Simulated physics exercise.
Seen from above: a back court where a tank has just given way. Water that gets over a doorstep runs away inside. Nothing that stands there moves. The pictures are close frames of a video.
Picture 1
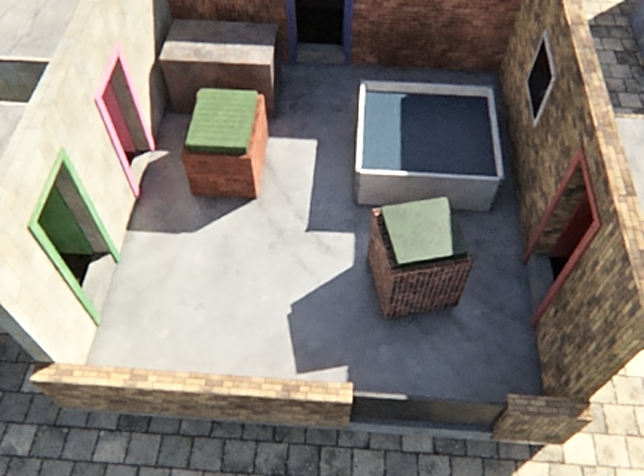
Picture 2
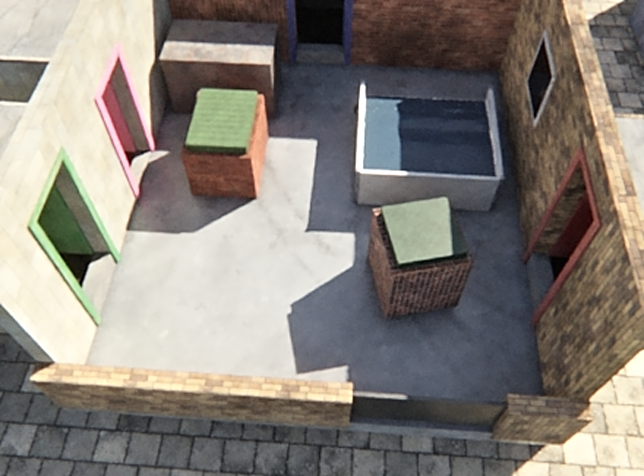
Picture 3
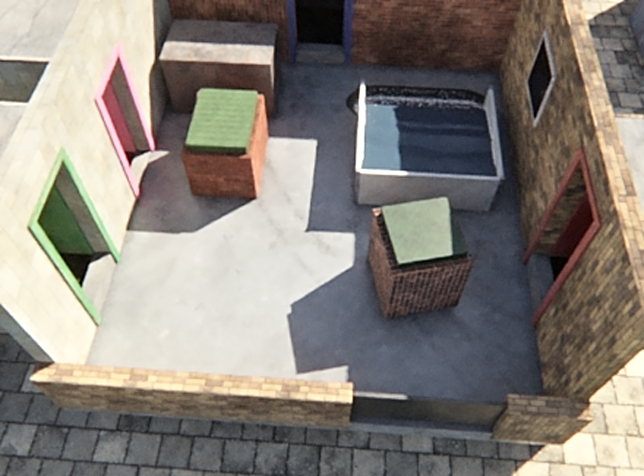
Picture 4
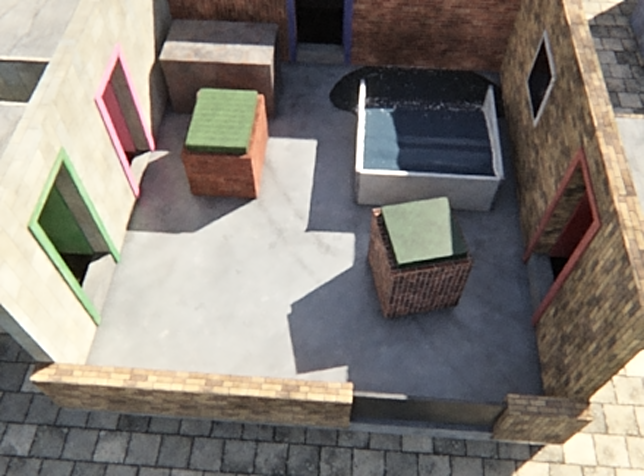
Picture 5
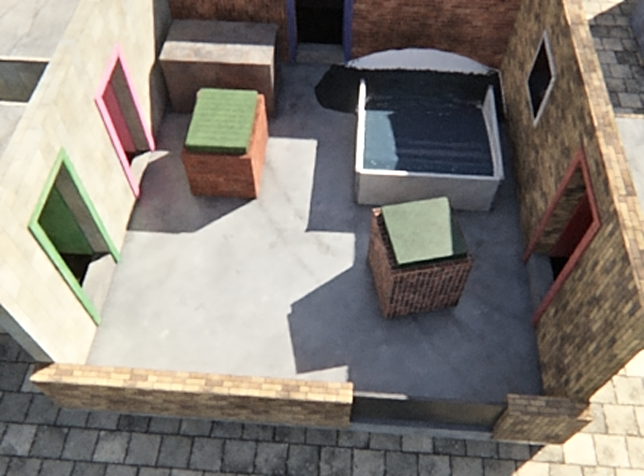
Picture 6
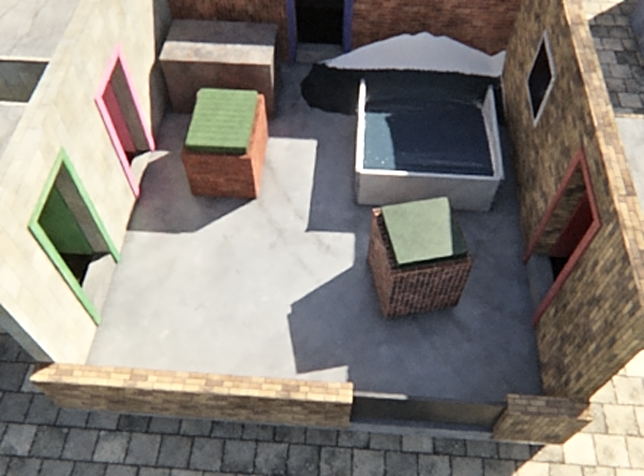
Walled back court seen from above, water pouring out over the far side of an open tank and spreading along the brick wall.
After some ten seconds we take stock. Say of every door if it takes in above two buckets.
One by one: The red door admits no more than that; the green door admits no more than that; the blue door admits no more than that; the pink door admits no more than that.
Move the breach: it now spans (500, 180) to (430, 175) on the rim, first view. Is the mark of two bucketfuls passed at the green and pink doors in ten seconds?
One by one: Green door lets less in; pink door floods.
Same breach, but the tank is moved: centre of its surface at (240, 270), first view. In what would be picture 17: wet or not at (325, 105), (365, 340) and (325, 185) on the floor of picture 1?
In turn: Covered, no water, flooded.
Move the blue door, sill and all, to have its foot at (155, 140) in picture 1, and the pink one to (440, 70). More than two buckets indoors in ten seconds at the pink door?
One by one: Pink door goes over.
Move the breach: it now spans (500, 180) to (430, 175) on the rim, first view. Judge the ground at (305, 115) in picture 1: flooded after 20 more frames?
There: No water.
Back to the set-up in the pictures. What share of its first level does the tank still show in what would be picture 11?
About 48 per cent.
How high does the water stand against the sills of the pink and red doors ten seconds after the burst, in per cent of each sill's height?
Near 70 and 10 in a hundred.
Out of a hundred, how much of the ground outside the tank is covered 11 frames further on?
Roughly 25 per cent.
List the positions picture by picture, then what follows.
In the first picture, still water in the open tank at (427, 131).
In the second picture, water pours out on the open tank's far side and has run to (357, 112).
In the third picture, water pours out on the open tank's far side and has run to (351, 102).
In the fourth picture, water pours out on the open tank's far side and has run to (500, 93).
In the fifth picture, water pours out on the open tank's far side and has run to (338, 66).
In the sixth picture, water pours out on the open tank's far side and has run to (319, 65).
A moment on, water covers 15 % of the floor; the red door not reached, the green door not reached, the blue door wet at the sill, nothing in, the pink door not reached.
Next, water covers 25 % of the floor; the red door not reached, the green door not reached, the blue door wet at the sill, nothing in, the pink door not reached.
Then, water covers 60 % of the floor; the red door wet at the sill, nothing in, the green door not reached, the blue door wet at the sill, nothing in, the pink door wet at the sill, nothing in.
Later, water covers 95 % of the floor; the red door wet at the sill, nothing in, the green door wet at the sill, nothing in, the blue door wet at the sill, nothing in, the pink door wet at the sill, nothing in.
In the end, water covers 100 % of the floor; the red door wet at the sill, nothing in, the green door wet at the sill, nothing in, the blue door wet at the sill, nothing in, the pink door wet at the sill, nothing in.
